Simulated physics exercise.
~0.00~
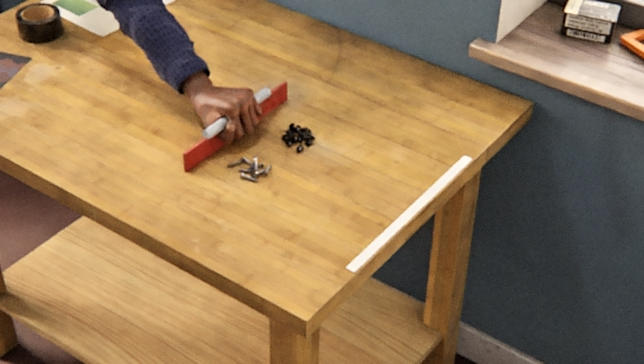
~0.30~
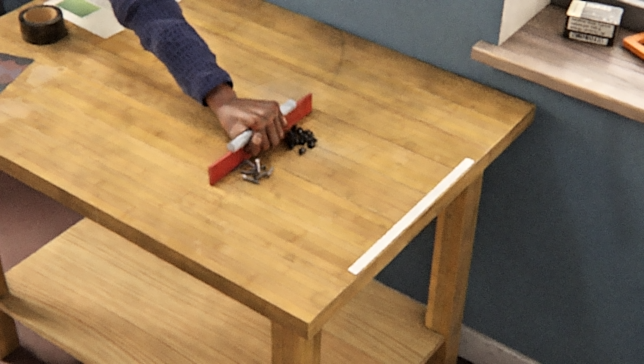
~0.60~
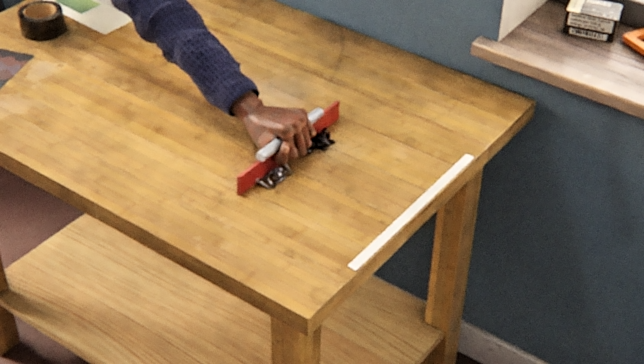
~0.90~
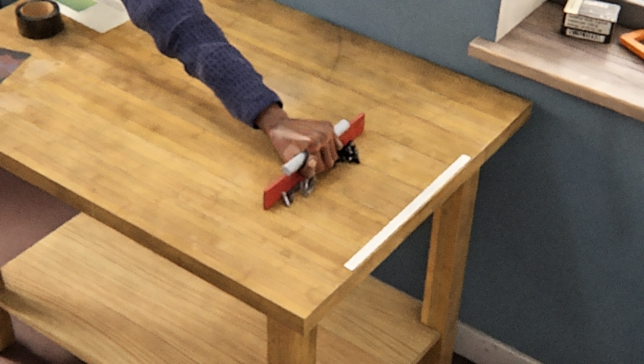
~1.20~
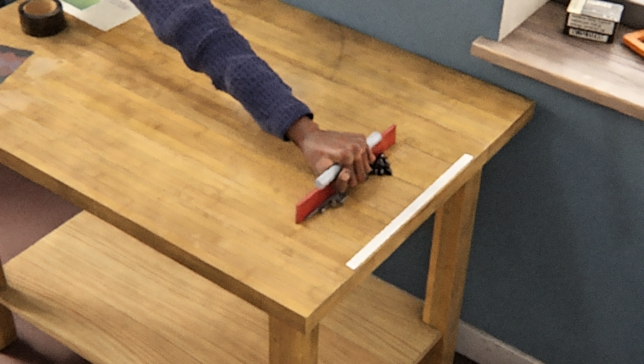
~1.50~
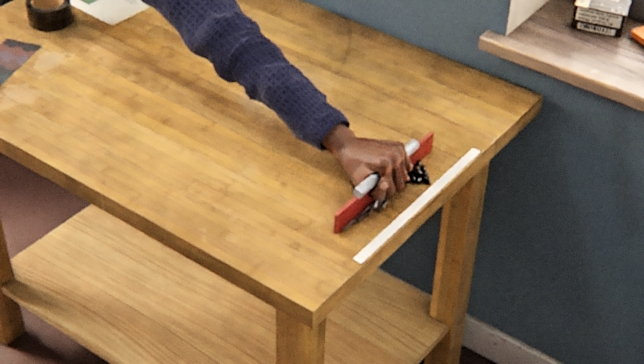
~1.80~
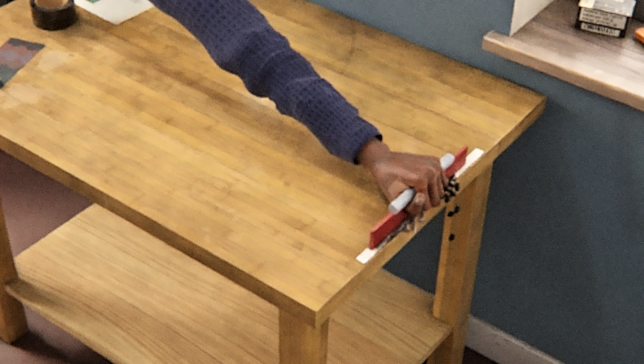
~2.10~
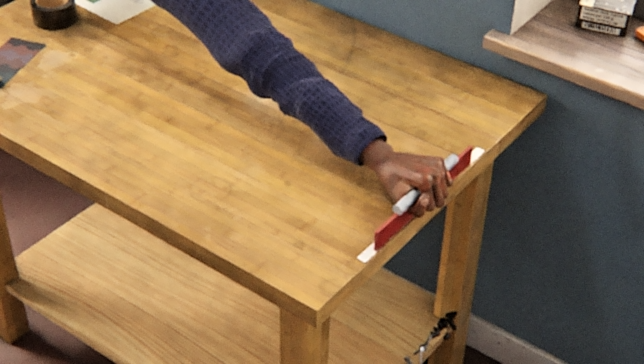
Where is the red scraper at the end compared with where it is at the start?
It starts well in from the table's right end, just to the left of the two small piles. By the end it is farther right and lower in view, resting at the white tape along the table's right edge.
